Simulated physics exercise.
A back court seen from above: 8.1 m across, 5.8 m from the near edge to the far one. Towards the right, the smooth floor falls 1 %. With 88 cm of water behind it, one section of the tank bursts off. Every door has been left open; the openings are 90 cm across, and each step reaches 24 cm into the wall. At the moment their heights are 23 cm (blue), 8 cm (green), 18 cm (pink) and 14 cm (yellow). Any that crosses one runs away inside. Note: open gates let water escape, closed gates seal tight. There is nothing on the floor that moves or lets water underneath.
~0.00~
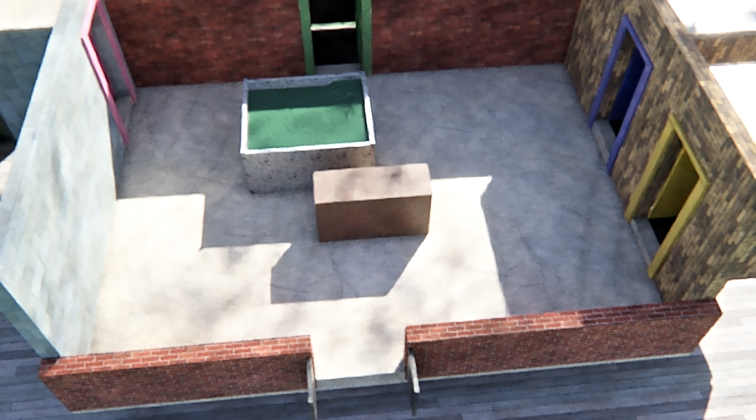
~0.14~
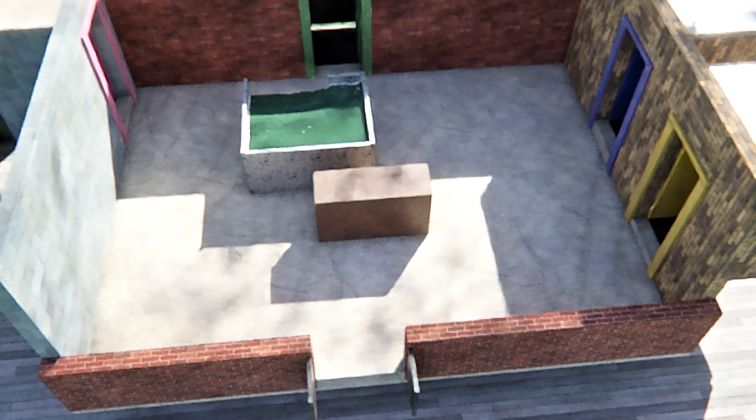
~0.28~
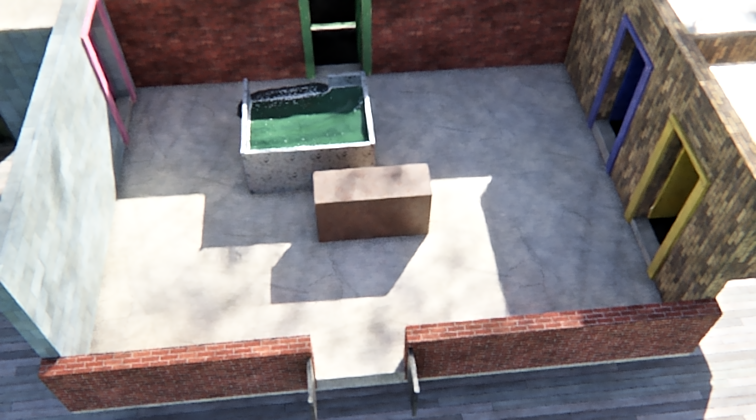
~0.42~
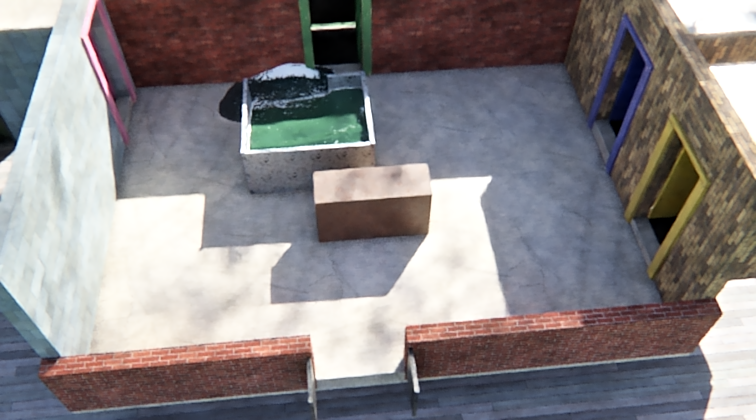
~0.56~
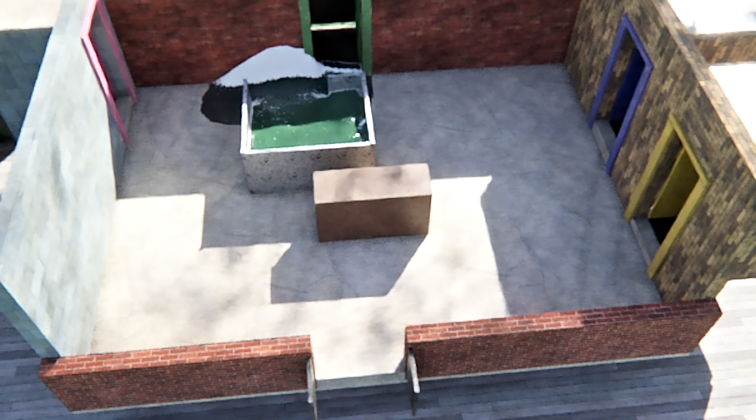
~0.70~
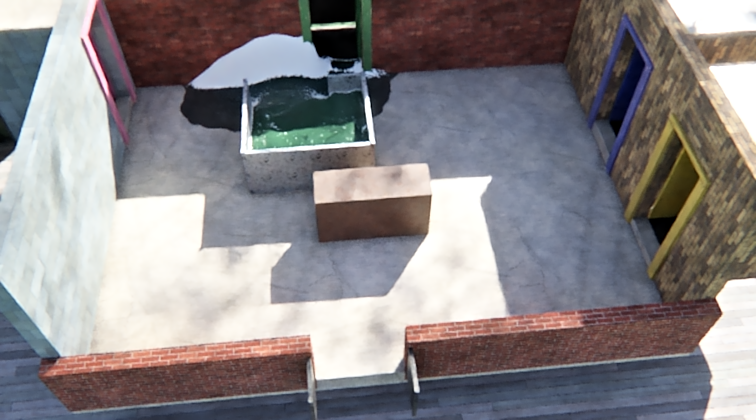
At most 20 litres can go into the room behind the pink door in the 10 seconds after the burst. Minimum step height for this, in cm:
32 cm, roughly.
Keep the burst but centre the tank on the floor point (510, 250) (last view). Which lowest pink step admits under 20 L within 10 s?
A height near 14.0 cm.
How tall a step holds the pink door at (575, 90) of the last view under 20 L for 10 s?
Around 13.5 cm would do it.
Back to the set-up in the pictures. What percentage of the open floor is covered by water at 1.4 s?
Approximately 15 % of it.
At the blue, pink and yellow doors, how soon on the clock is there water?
Door blue 2.8 s / door pink 1.2 s / door yellow 3.8 s.
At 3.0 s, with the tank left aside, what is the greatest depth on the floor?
Around 28 centimetres.
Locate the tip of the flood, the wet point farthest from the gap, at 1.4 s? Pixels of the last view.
Somewhere near the pixel (483, 69).
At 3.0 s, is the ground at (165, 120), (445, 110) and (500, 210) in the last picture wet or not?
1: Awash; 2: Awash; 3: Unwetted.
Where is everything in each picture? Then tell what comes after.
In the first picture, still water, 88 cm deep, in the tank at (307, 115); the pink door at (113, 77) is dry.
In the second picture, water pours out on the far side and has run 0.4 m, to a hidden place; about 12 cm deep outside, 88 cm at the back.
In the third picture, water pours out on the far side and has run 0.9 m, to a hidden place; about 14 cm deep outside, 83 cm at the back.
In the fourth picture, the gap is on the far side, the front 1.3 m out at (315, 69); the back of the tank holds 76 cm.
In the fifth picture, the gap is on the far side, the front 1.4 m out at (356, 66); the back of the tank holds 77 cm.
In the sixth picture, the gap is on the far side, the front 1.6 m out at (392, 74); the back of the tank holds 70 cm; the pink door at (113, 77), 2.9 m from the gap, is still 1.2 m from the nearest water.
After 1.4 s water covers 15 % of the floor, deepest (56 cm) near (284, 87); 30 cm at the pink door, 2 litres in over its 18 cm step.
After 3.0 s water covers 45 % of the floor, deepest (28 cm) near (146, 88); 27 cm at the pink door, 125 litres in over its 18 cm step.
After 10.0 s water covers 90 % of the floor, deepest (14 cm) near (619, 220); 4 cm at the pink door, 143 litres in over its 18 cm step.
At the pink door as built, the water arrived by 1.2 s and peaked near 38 cm at 1.8 s.
Run again over the same 10 s with other heights there, 54 litres in over 26 cm, 11 litres over 35 cm. The limit of 20 litres is kept from about 32 cm up.
